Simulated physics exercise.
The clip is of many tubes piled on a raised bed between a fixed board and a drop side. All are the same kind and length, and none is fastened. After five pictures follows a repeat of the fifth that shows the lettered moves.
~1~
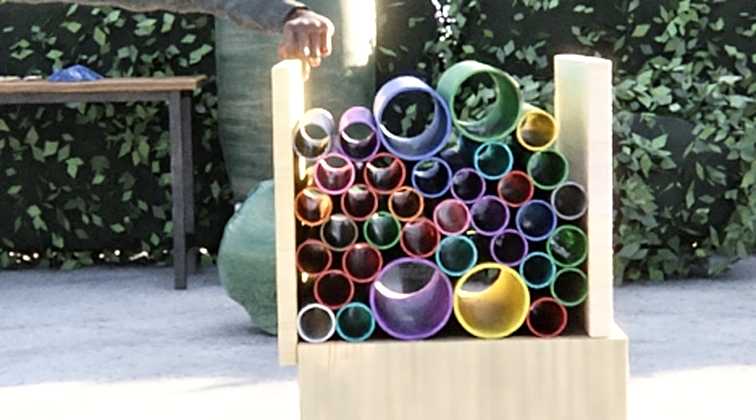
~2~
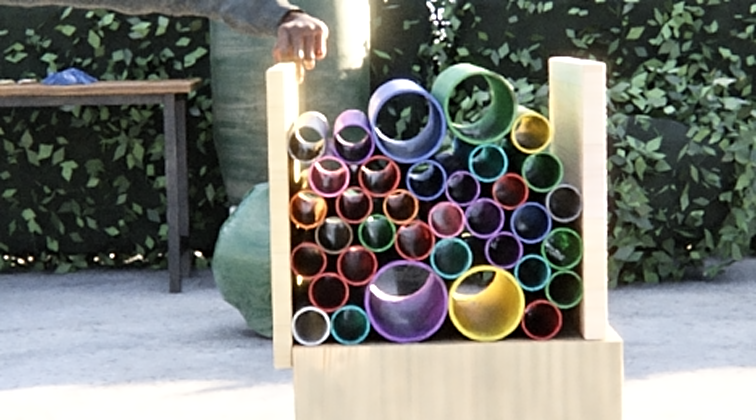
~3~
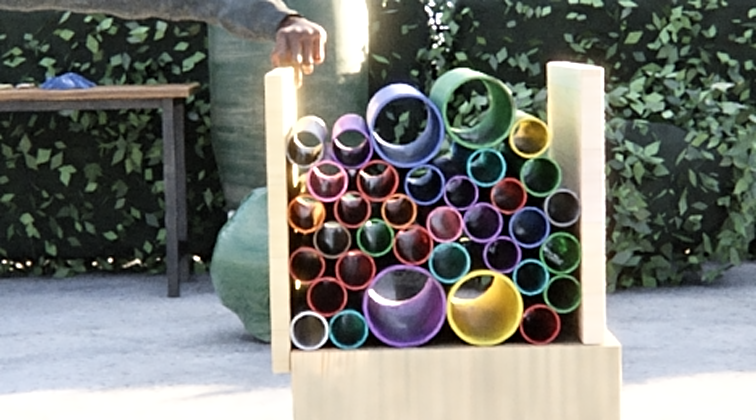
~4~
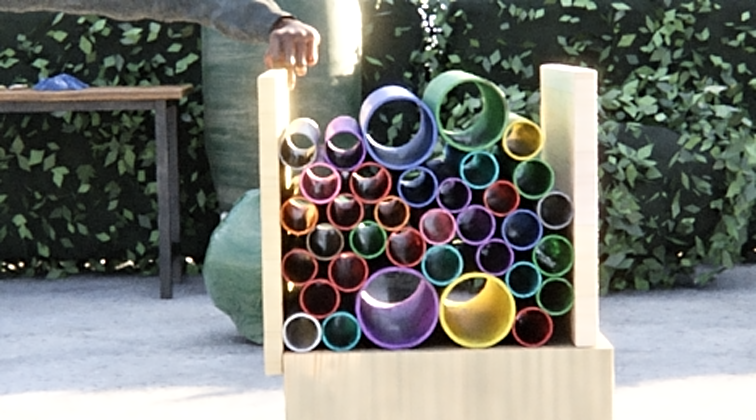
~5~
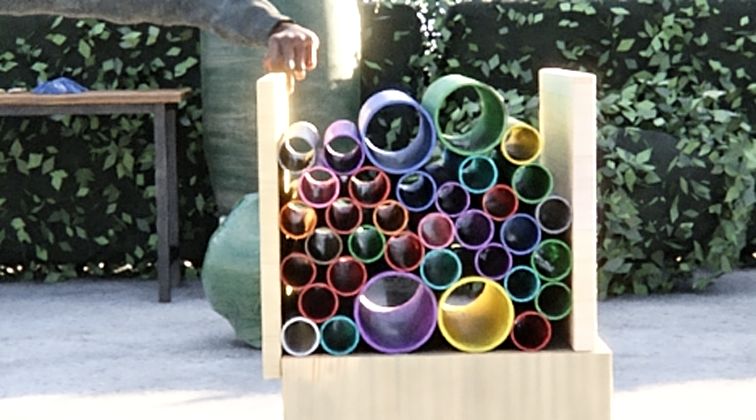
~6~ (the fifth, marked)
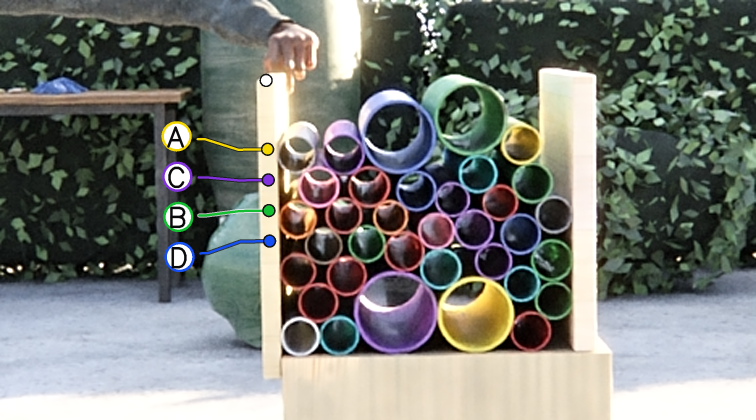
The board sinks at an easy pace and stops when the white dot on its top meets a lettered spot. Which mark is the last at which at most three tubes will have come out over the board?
The lowest mark that will do is D.
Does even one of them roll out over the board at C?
At C: No.
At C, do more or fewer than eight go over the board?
It loses fewer than eight.
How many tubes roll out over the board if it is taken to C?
It comes to none.
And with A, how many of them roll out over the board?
The count is none.
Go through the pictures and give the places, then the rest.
The first picture shows side board (291, 199); a white tube (316, 324); a red tube (334, 289).
The second picture shows a red tube (329, 292); a turquoise tube (451, 258).
The third picture shows an orange tube (306, 214); a purple tube (482, 223).
The fourth picture shows a red tube (502, 198); a green tube (533, 178).
The fifth picture shows side board (276, 213); a white tube (300, 337); a red tube (318, 303).
On the marked copy, A at (267, 149); B at (269, 211); C at (268, 180); D at (269, 241); the white dot at (266, 81).
Taking D. A third of the way, top of the board (277, 149).
Two thirds of the way, top of the board (279, 230).
When it is over, top of the board (279, 240), one out over the board.
As for the rest, A none out over the board; B one out over the board; C none out over the board.
